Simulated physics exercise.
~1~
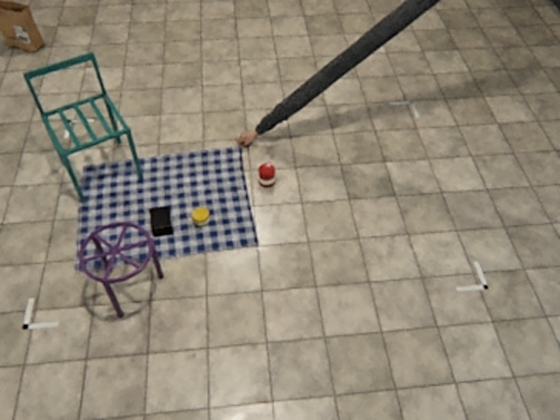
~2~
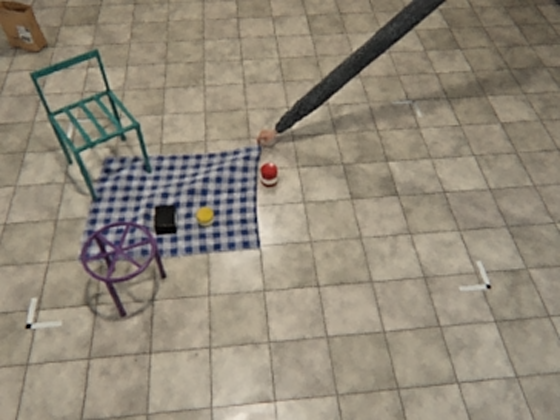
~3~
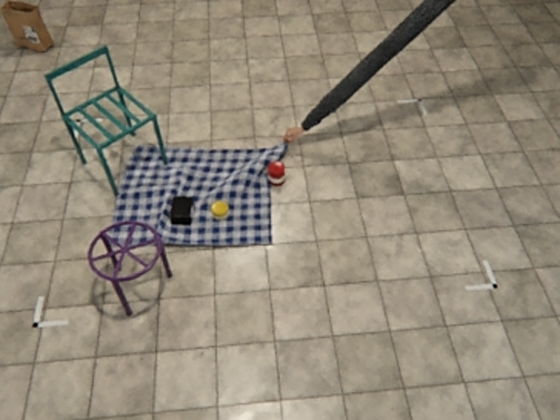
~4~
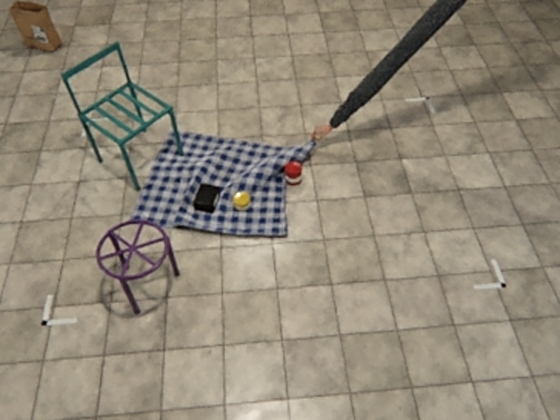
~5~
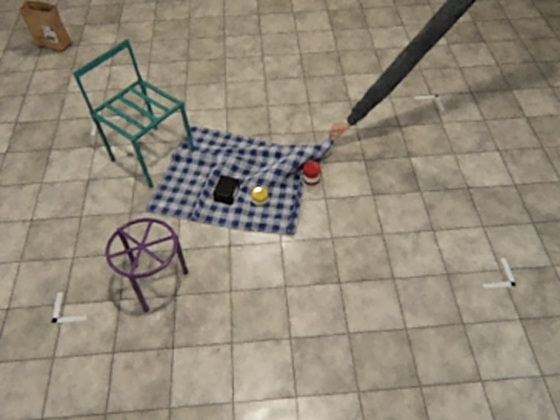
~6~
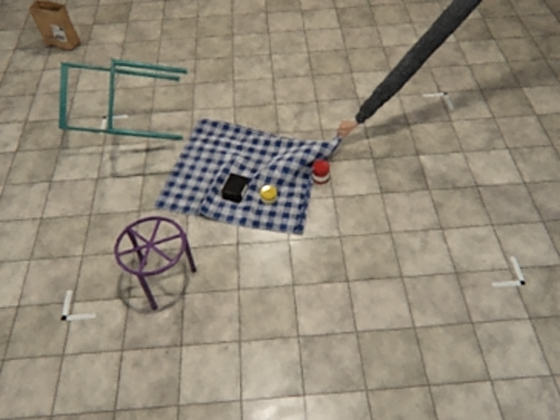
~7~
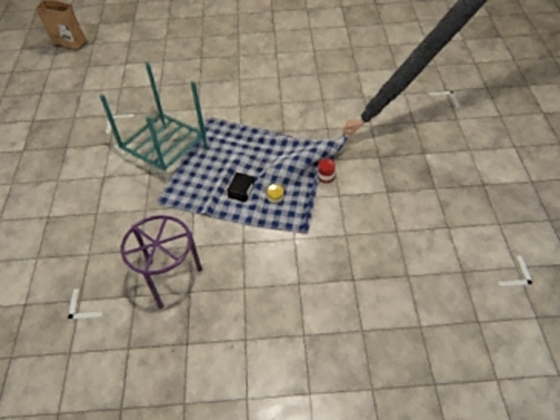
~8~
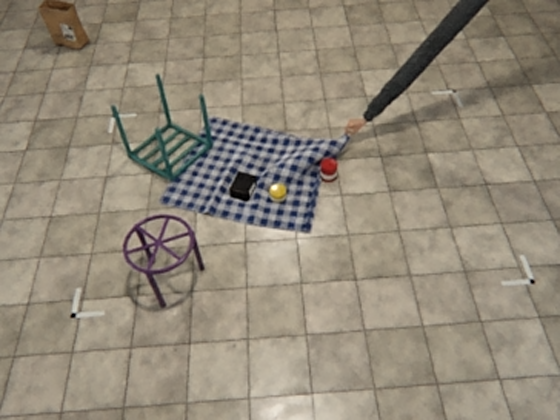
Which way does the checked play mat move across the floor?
The play mat moves to the right, as the viewer sees it.
